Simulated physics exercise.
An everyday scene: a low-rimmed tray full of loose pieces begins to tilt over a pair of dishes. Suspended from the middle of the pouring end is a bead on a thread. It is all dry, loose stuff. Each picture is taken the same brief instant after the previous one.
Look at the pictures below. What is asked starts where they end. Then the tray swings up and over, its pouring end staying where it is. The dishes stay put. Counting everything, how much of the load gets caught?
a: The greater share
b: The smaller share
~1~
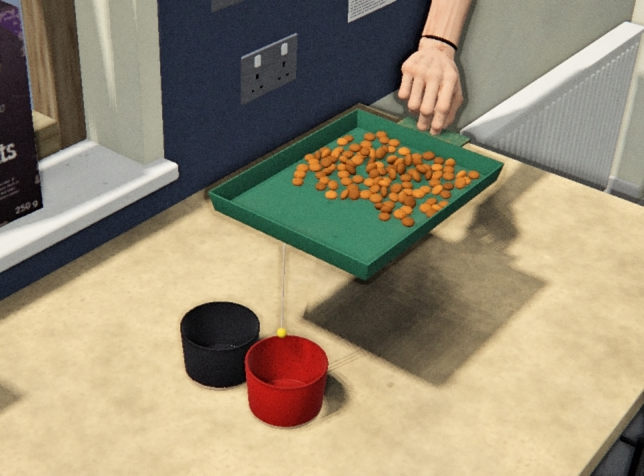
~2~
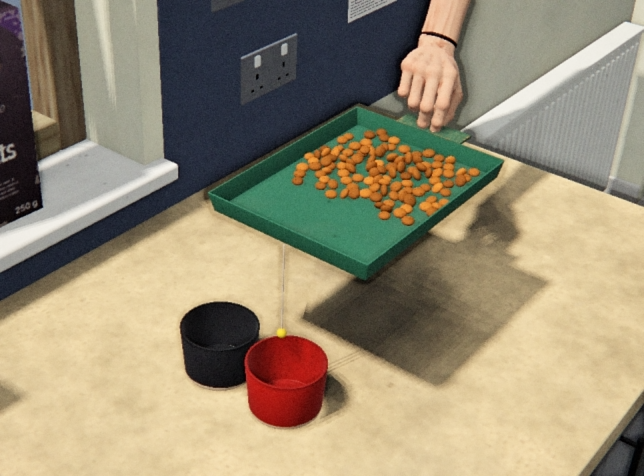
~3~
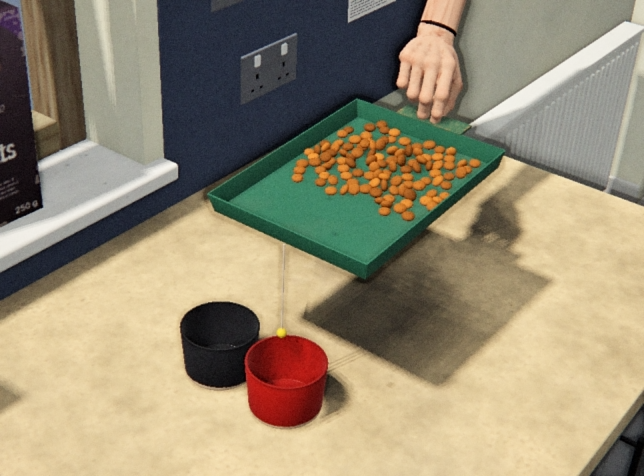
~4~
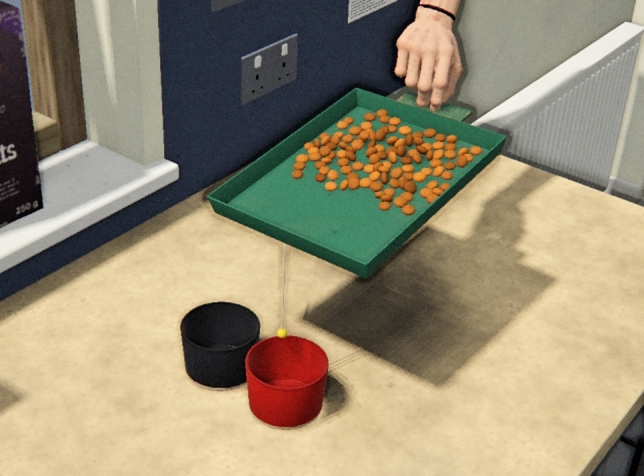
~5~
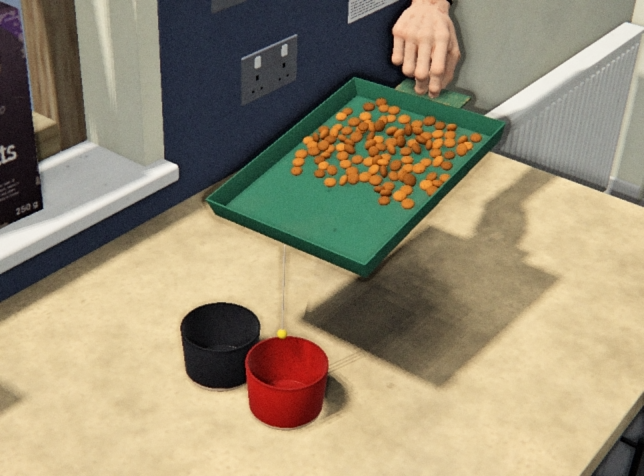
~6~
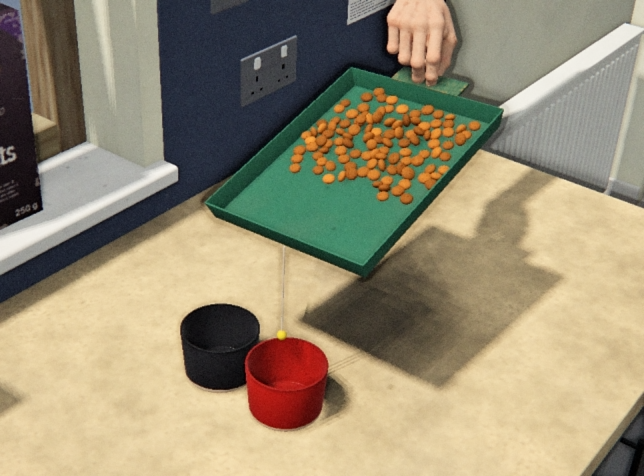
(a) The greater share.
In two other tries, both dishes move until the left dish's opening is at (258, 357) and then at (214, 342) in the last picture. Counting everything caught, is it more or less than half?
So that's a lesser portion the first time round, a greater portion the second.
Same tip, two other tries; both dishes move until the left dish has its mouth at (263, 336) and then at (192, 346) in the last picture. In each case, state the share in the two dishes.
In turn 10 and 70 in a hundred.
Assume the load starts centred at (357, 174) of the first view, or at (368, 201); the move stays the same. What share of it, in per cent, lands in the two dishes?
First case: Around 60 %; second case: Around 50 %.
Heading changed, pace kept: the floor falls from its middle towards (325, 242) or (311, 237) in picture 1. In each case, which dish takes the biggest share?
It would be the right-side one to begin with, and after that the right-side one.
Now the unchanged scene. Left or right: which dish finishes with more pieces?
That would be the left of the two, then.
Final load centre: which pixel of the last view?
Close to (224, 375), more or less.
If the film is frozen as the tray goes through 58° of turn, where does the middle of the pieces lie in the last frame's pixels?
Check around (259, 214) in the last picture.
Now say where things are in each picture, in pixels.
In the first picture, corners of the pouring end near (215, 192) and (367, 261), level; middle of the load near (382, 172), bits of cat kibble; left dish near (194, 362); right dish near (260, 400); bead on its thread near (282, 333).
In the second picture, corners of the pouring end near (214, 192) and (366, 261), level; middle of the load near (382, 170).
In the third picture, corners of the pouring end near (214, 193) and (366, 260), tipped barely, lowest at the left corner; middle of the load near (382, 164).
In the fourth picture, corners of the pouring end near (213, 196) and (365, 260), tipped a little, lowest at the left corner; middle of the load near (382, 156).
In the fifth picture, corners of the pouring end near (212, 198) and (363, 260), tipped a little, lowest at the left corner; middle of the load near (381, 147).
In the sixth picture, corners of the pouring end near (211, 201) and (362, 261), tipped clearly, lowest at the left corner; middle of the load near (379, 140); left dish near (194, 364); right dish near (260, 402).
Shortly afterwards, tray tipped steeply; all but a few on the tray; a little in the air.
Next, tray tipped right over; near half on the tray; a little in the right dish; near a quarter in the left dish; near a quarter outside both; a little in the air.
Some moments later, tray tipped past a quarter turn; a little in the right dish; near half in the left dish; near a third outside both; only a few in the air.
In the end, tray tipped past a quarter turn; a little in the right dish; near half in the left dish; near a third outside both.
